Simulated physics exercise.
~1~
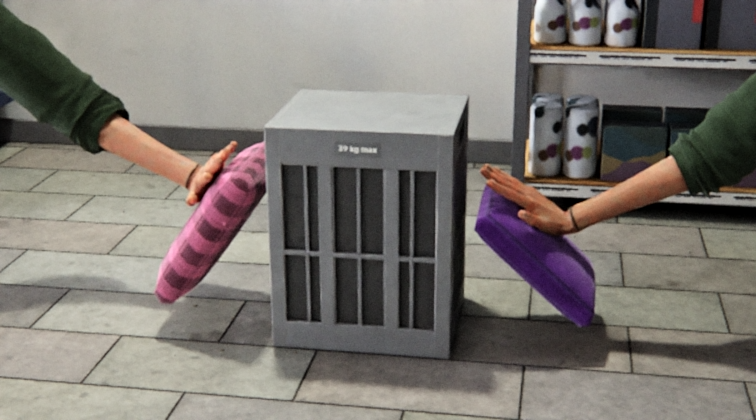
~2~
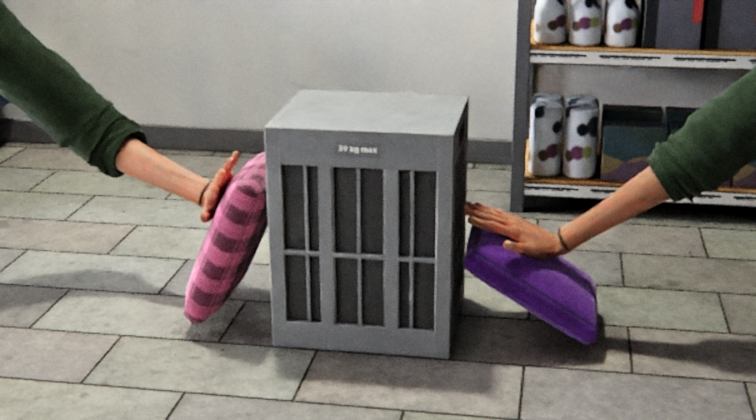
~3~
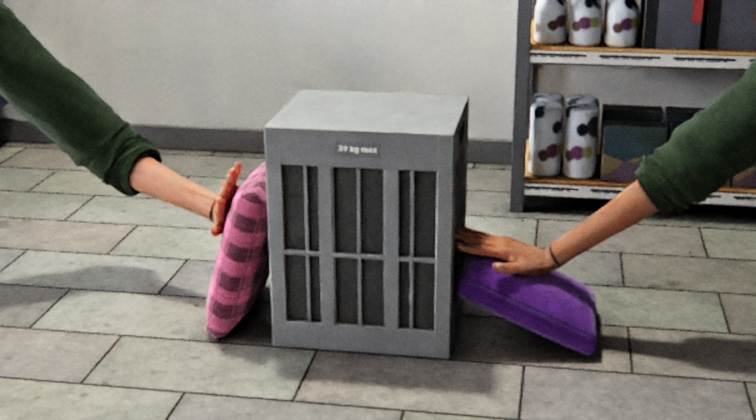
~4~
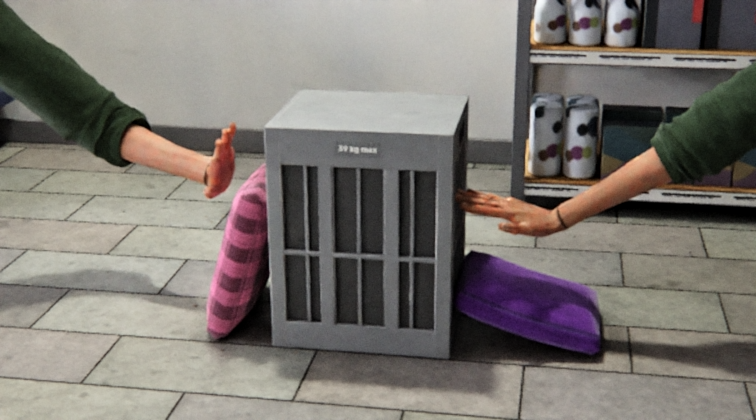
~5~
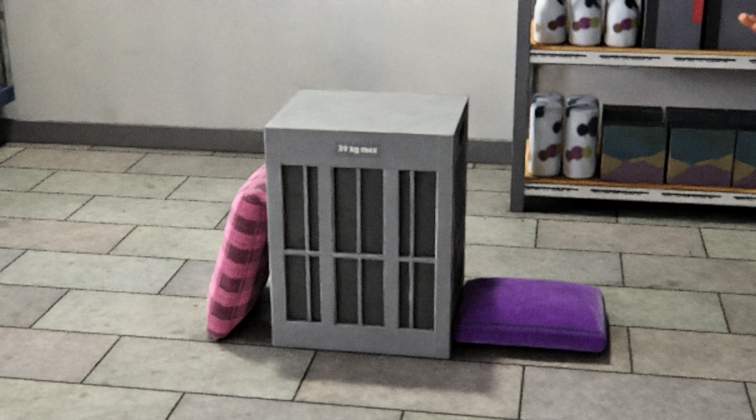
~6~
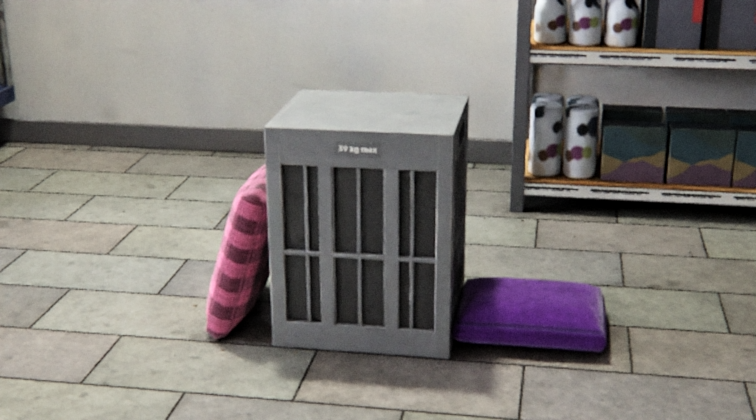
A pink cushion with dark stripes and a purple soft bag are pressed by two hands toward opposite sides of a grey crate on a tiled floor. On the left, the cushion tips upright and shifts right until it rests against the crate. On the right, the purple bag slides lower under the other hand, its top edge sinking down the crate's side. Both hands then let go and draw back out of view. The striped cushion stays leaning, while the purple bag settles flat on the floor beside the unmoving crate.
